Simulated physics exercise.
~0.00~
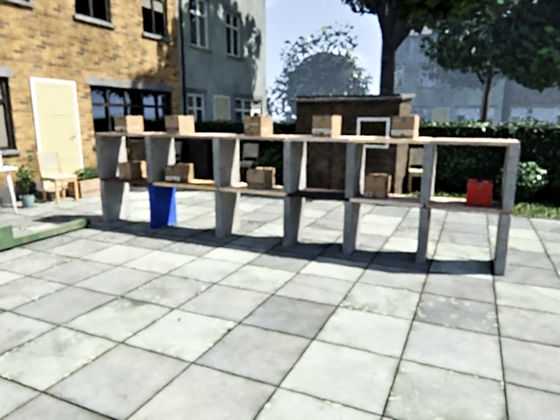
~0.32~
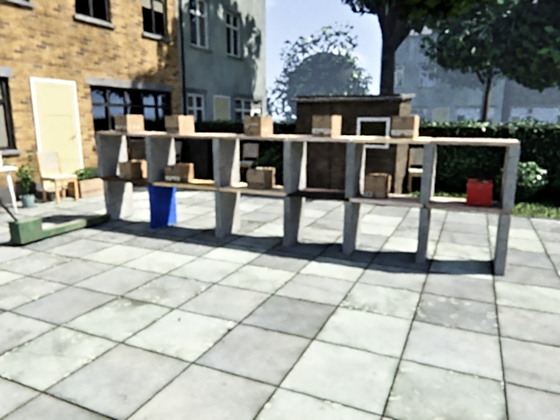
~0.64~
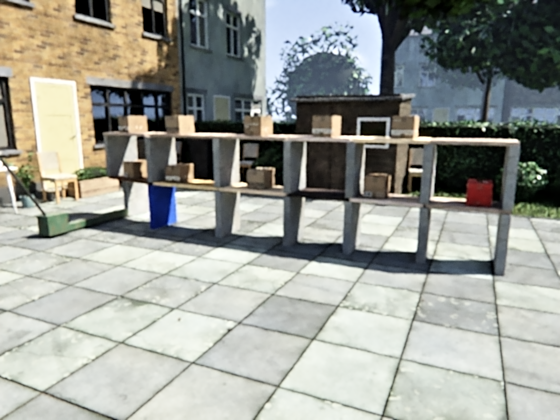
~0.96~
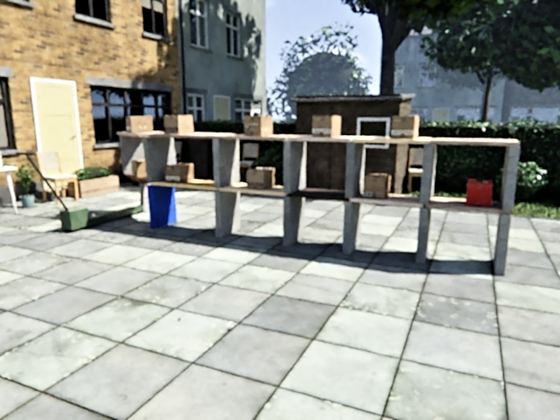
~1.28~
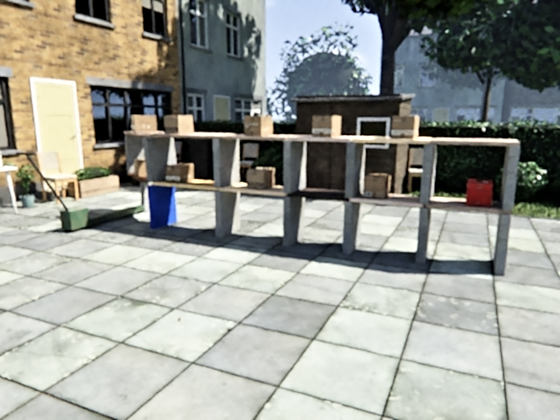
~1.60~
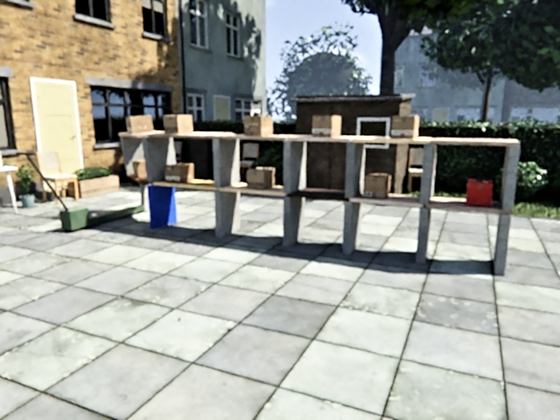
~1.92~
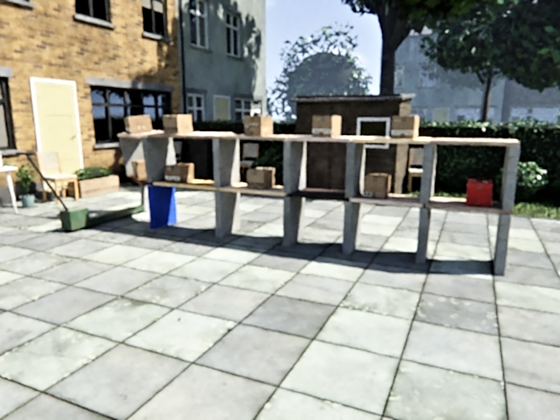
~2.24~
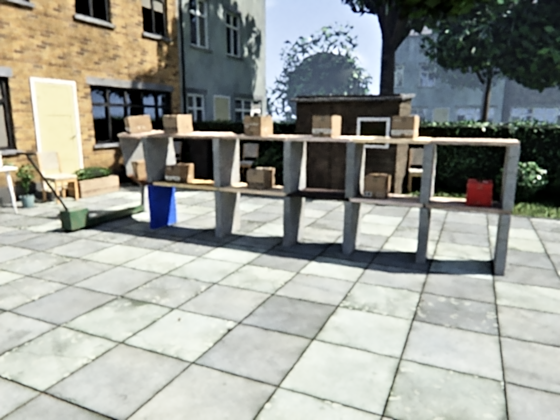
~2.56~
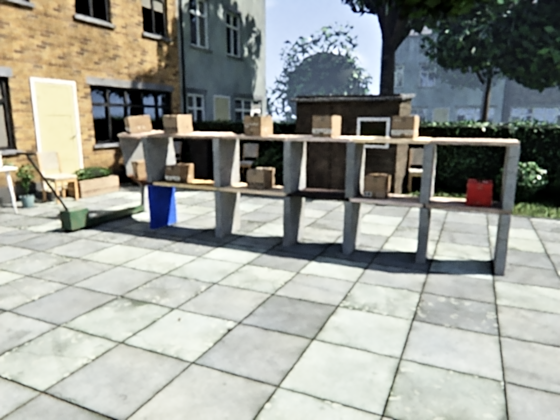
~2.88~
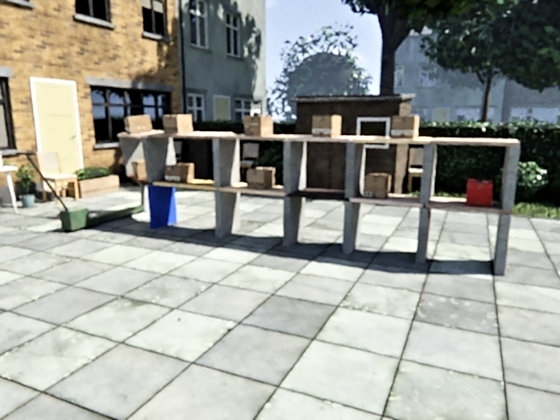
A low green jack slides right into the left end upright, shifting it, and everything stays standing.
